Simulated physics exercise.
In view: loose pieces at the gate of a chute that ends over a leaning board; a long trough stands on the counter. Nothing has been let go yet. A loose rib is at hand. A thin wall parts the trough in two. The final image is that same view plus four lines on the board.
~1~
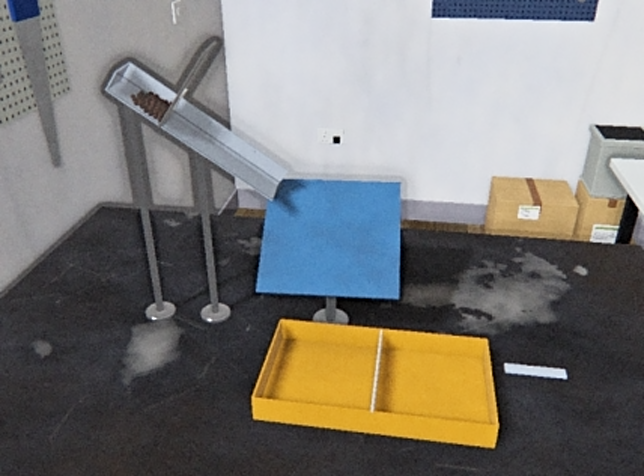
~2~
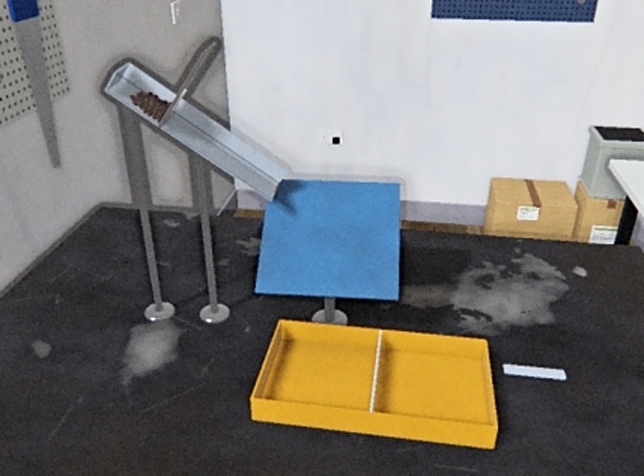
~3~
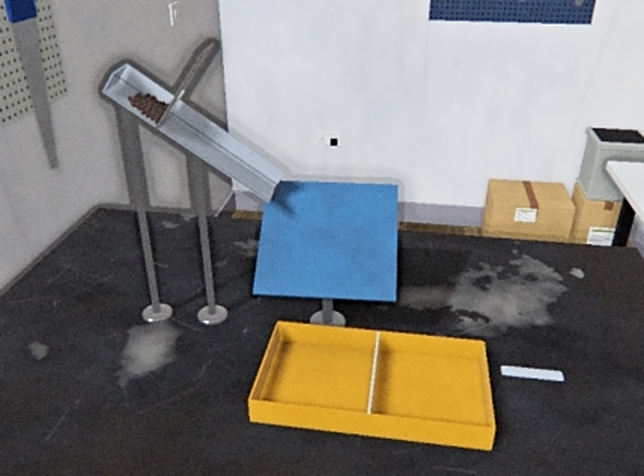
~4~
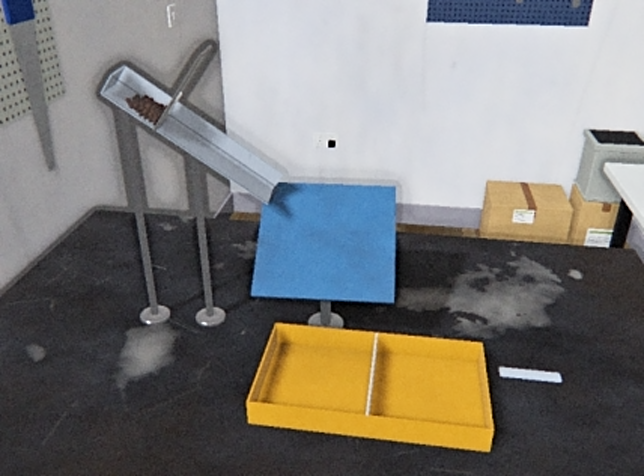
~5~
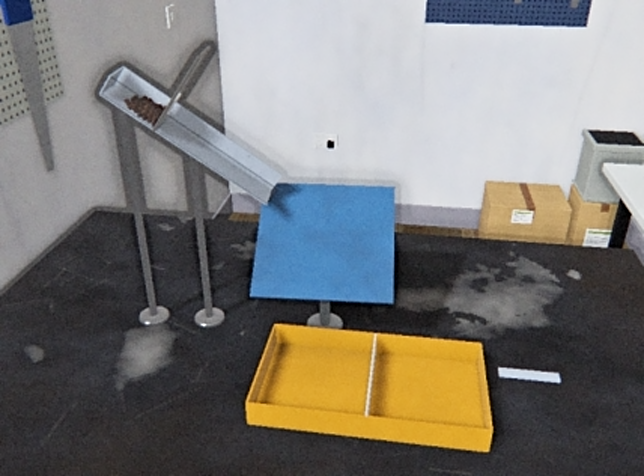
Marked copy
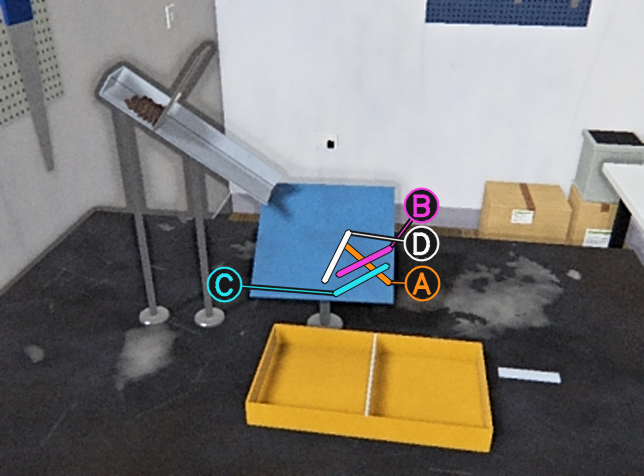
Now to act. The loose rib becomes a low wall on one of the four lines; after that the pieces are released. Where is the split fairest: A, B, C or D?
A beats the others.
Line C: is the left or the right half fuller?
The left half.
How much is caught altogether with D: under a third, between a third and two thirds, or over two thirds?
Line D gives over two thirds.
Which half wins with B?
More lands on the left.
On the marked copy, line A from (346, 245) to (388, 282); line B from (389, 248) to (339, 274); line C from (386, 266) to (335, 293); line D from (348, 232) to (324, 280).
With A, of what is caught, close to half in the left half, close to half in the right.
With B, of what is caught, all but a few in the left half, a small share in the right.
With C, of what is caught, the bulk in the left half, a small share in the right.
With D, of what is caught, all but a few in the left half, a small share in the right.
